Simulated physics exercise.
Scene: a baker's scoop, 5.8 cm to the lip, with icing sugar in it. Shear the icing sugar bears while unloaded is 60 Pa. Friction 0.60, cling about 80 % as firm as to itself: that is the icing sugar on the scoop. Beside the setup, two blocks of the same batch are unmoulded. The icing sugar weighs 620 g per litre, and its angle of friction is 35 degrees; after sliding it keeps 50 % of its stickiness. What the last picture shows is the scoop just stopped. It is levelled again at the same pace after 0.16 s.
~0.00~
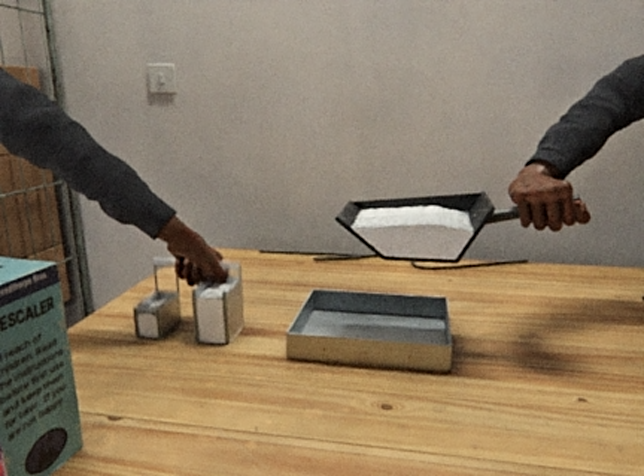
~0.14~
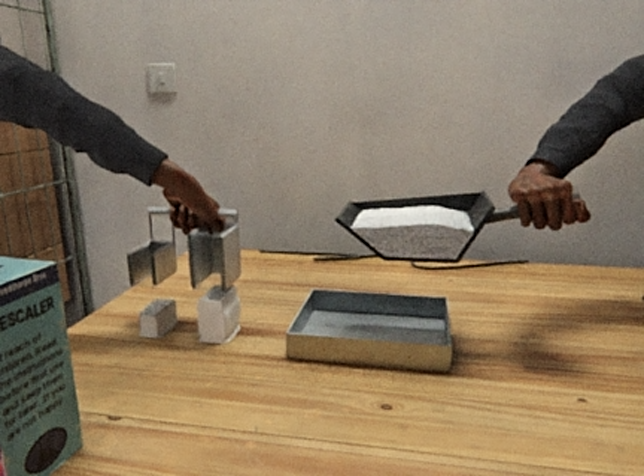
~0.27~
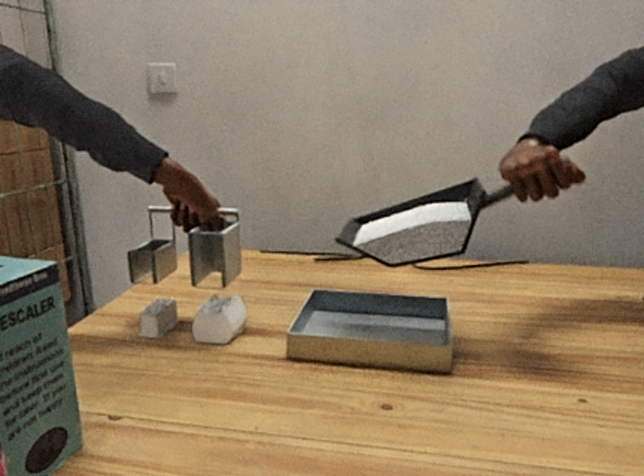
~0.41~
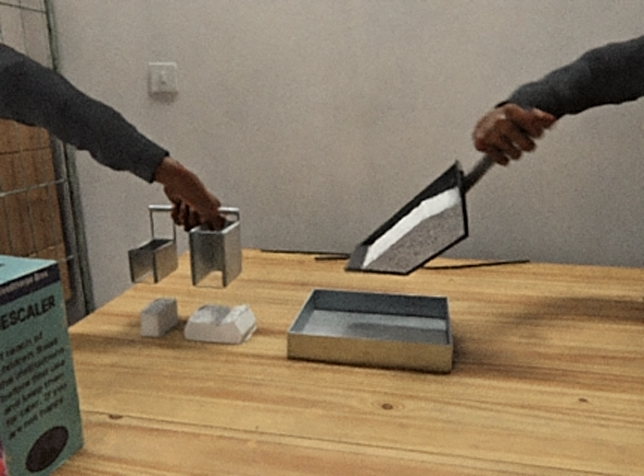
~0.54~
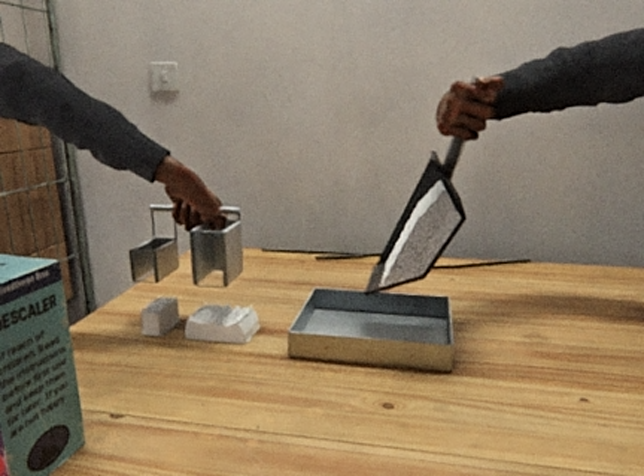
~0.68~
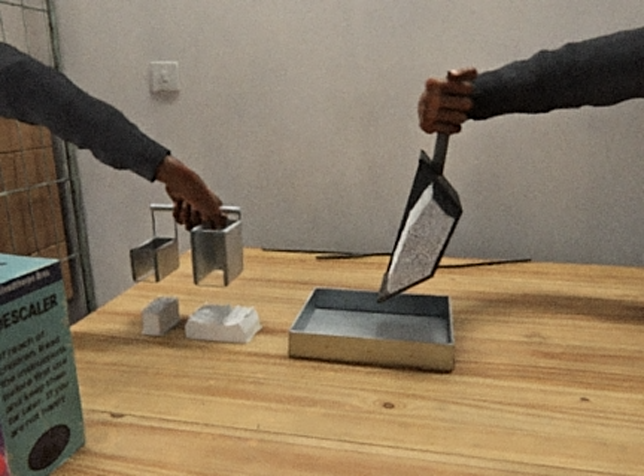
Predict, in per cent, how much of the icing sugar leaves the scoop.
I would say 55 per cent of it leaves.
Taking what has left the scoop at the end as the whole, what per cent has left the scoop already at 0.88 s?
Around 20 per cent.
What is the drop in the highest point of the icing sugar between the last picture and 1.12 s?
I'd put it at close to 7.0 cm.
By 0.88 s, the scoop is at 69 degrees and 12 % has left it.
By 1.12 s, the scoop is at 34 degrees and 55 % has left it.
By 1.37 s, the scoop is at 1 degrees and 55 % has left it.
By 1.61 s, the scoop is at 0 degrees and 55 % has left it.
By 1.97 s, at the end, the scoop is at 0 degrees and 55 % has left it.
